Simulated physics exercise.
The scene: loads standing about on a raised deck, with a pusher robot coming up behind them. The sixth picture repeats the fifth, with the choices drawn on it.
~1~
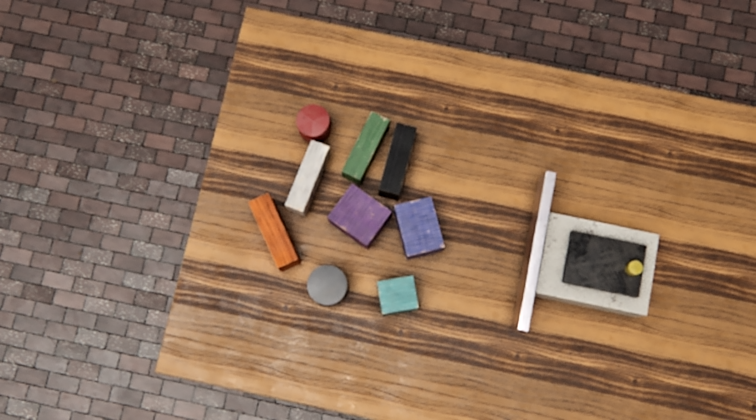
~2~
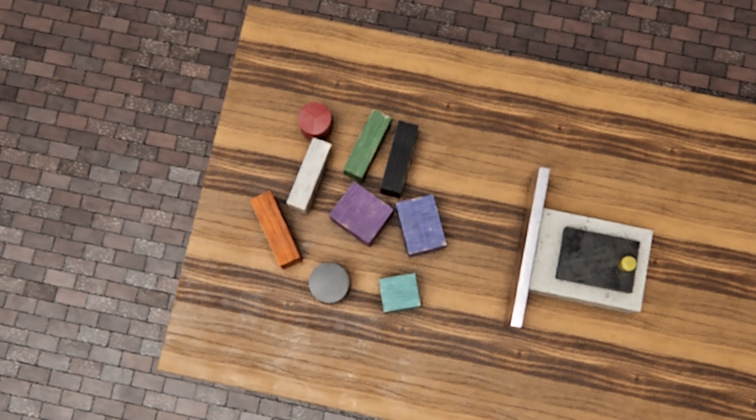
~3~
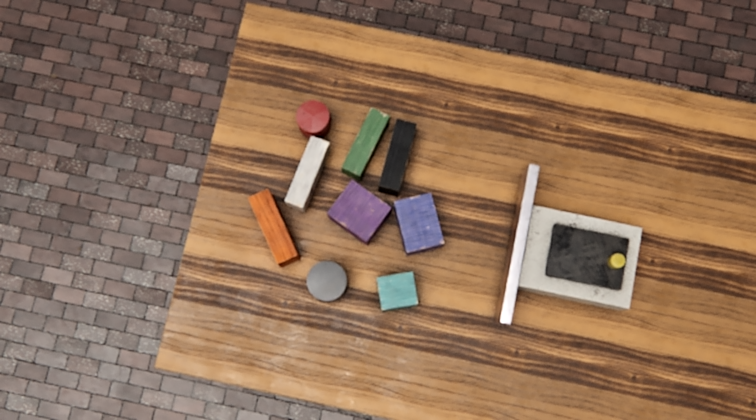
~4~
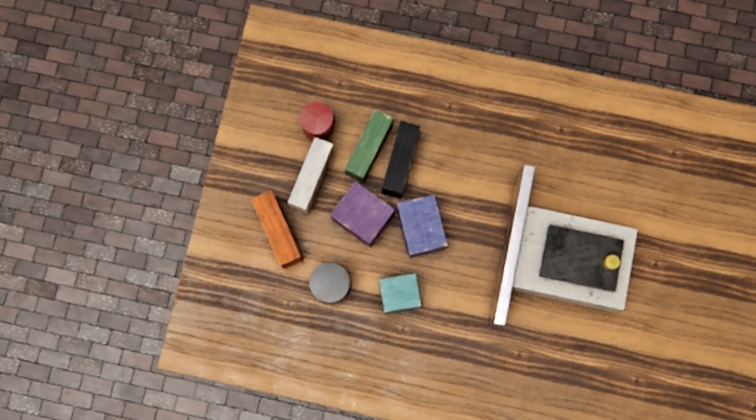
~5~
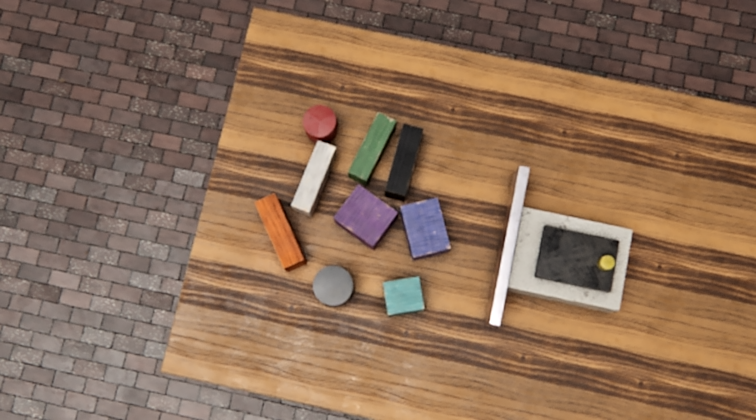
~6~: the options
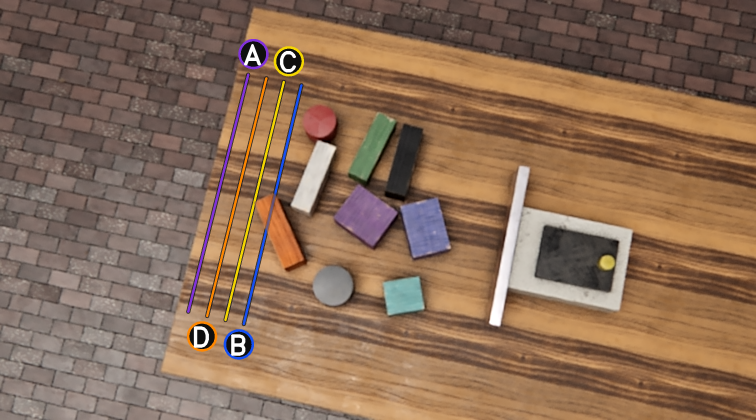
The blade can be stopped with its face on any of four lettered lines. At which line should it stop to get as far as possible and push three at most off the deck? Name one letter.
Up to line B.
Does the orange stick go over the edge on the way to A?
Yes.
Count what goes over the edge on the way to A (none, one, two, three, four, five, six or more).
Six or more.
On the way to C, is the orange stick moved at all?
Yes.
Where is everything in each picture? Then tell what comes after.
In the first frame, blue crate (418, 229); green bar (366, 149); white bar (308, 178).
In the second frame, robot (592, 259); grey canister (330, 284).
In the third frame, robot (582, 256); black stick (397, 158).
In the fourth frame, robot (576, 257); orange stick (277, 230).
In the fifth frame, robot (571, 257); blue crate (424, 230); green bar (373, 149); white bar (315, 179).
On the marked copy, A at (219, 190); B at (273, 202); C at (255, 198); D at (238, 194).
With B. Early on, robot (484, 239); turquoise crate (386, 292); purple crate (354, 217).
Further on, robot (397, 221); orange stick (240, 229); white bar (269, 159).
At the end, robot (332, 207); orange stick over the edge; white bar over the edge; two fallen.
As for the rest, A drops eight; C drops four; D drops five.
